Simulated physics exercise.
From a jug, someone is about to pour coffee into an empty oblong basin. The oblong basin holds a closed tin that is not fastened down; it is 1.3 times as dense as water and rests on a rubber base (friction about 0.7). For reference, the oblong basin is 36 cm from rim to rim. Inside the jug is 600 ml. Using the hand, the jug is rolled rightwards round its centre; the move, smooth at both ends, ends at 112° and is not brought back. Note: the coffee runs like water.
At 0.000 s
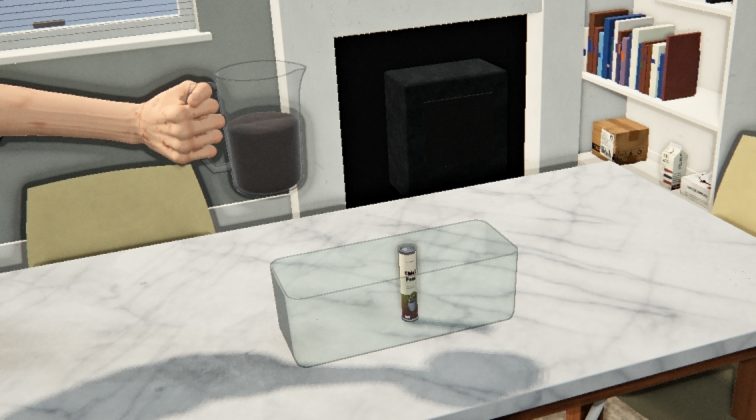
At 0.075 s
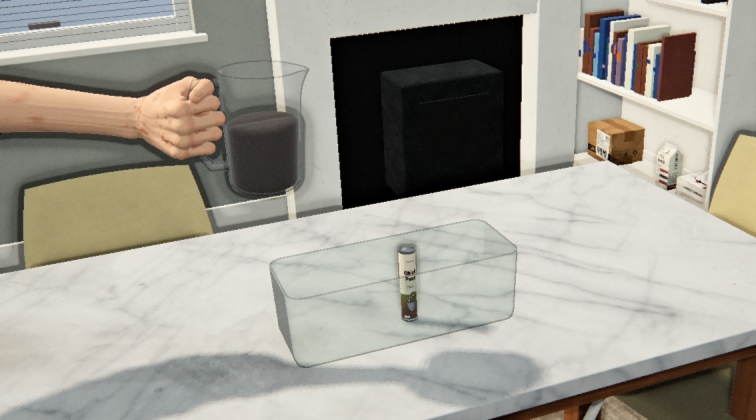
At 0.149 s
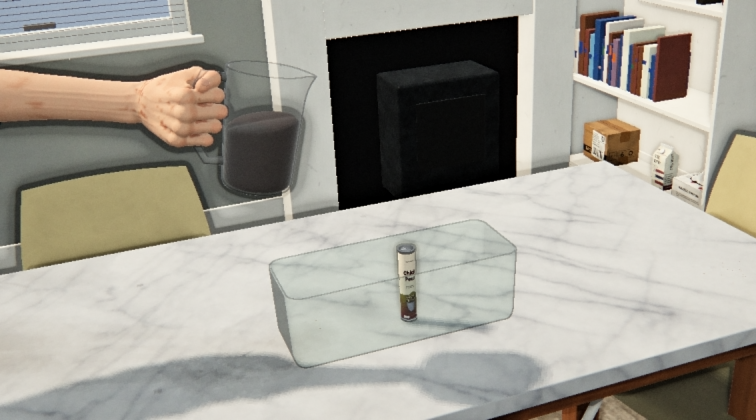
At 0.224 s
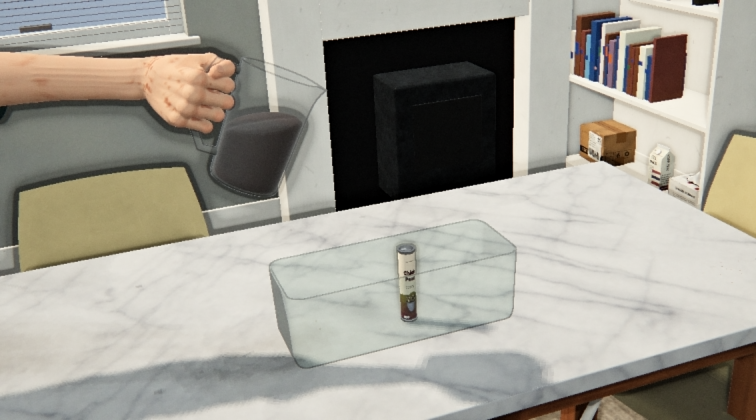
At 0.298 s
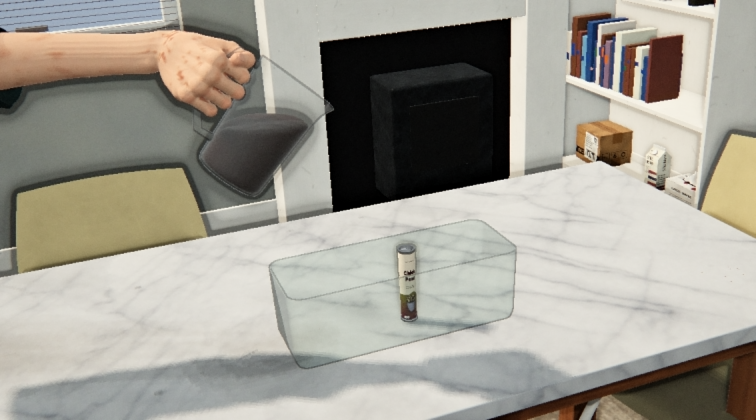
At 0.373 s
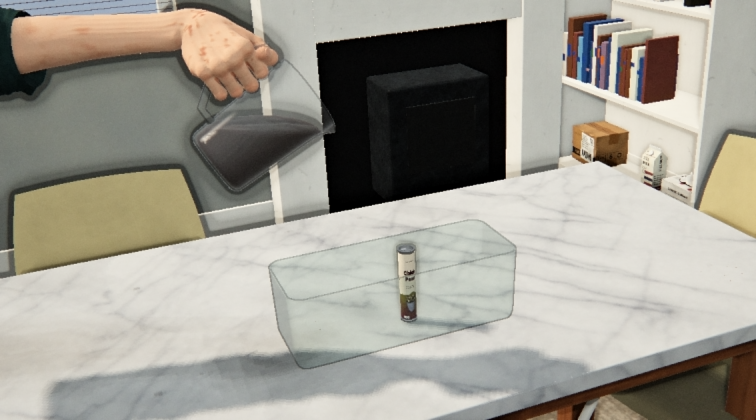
A hand at the upper left grips a clear jug of dark coffee above a white marble table, seen from slightly above in a room with a dark fireplace and bookshelves. Below stands a transparent oblong basin holding a small upright tin with a pale label, with yellowish chairs behind. The hand rolls the jug steadily rightwards, the coffee shifts toward its rim, and the camera drifts slightly.
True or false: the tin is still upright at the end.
False.
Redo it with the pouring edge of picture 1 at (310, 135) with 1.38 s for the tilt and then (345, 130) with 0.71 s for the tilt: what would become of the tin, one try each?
First it remains upright; then it topples.
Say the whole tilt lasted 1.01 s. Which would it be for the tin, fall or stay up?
With that tilt, the tin tips.
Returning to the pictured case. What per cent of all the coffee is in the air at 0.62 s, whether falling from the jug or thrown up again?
It comes to roughly 34 per cent.
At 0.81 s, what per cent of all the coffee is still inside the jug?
About 14 per cent.
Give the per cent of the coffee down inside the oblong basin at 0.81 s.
Around 58 per cent of the whole.
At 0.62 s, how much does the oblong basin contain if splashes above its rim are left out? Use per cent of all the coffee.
The basin holds roughly 4 in a hundred parts at that moment.
By 0.62 s the tilt is 108° and 61 per cent is still to pour; the tin stands where it began.
By 0.81 s the tilt is 112° and 14 per cent is still to pour; the tin stands 1 cm from where it began.
By 1.00 s the tilt is 112° and 1 per cent is still to pour; the tin leans 15°.
By 1.21 s the tilt is 112° and 0 per cent is still to pour; the tin lies on its side.
At rest the tin lies on its side.
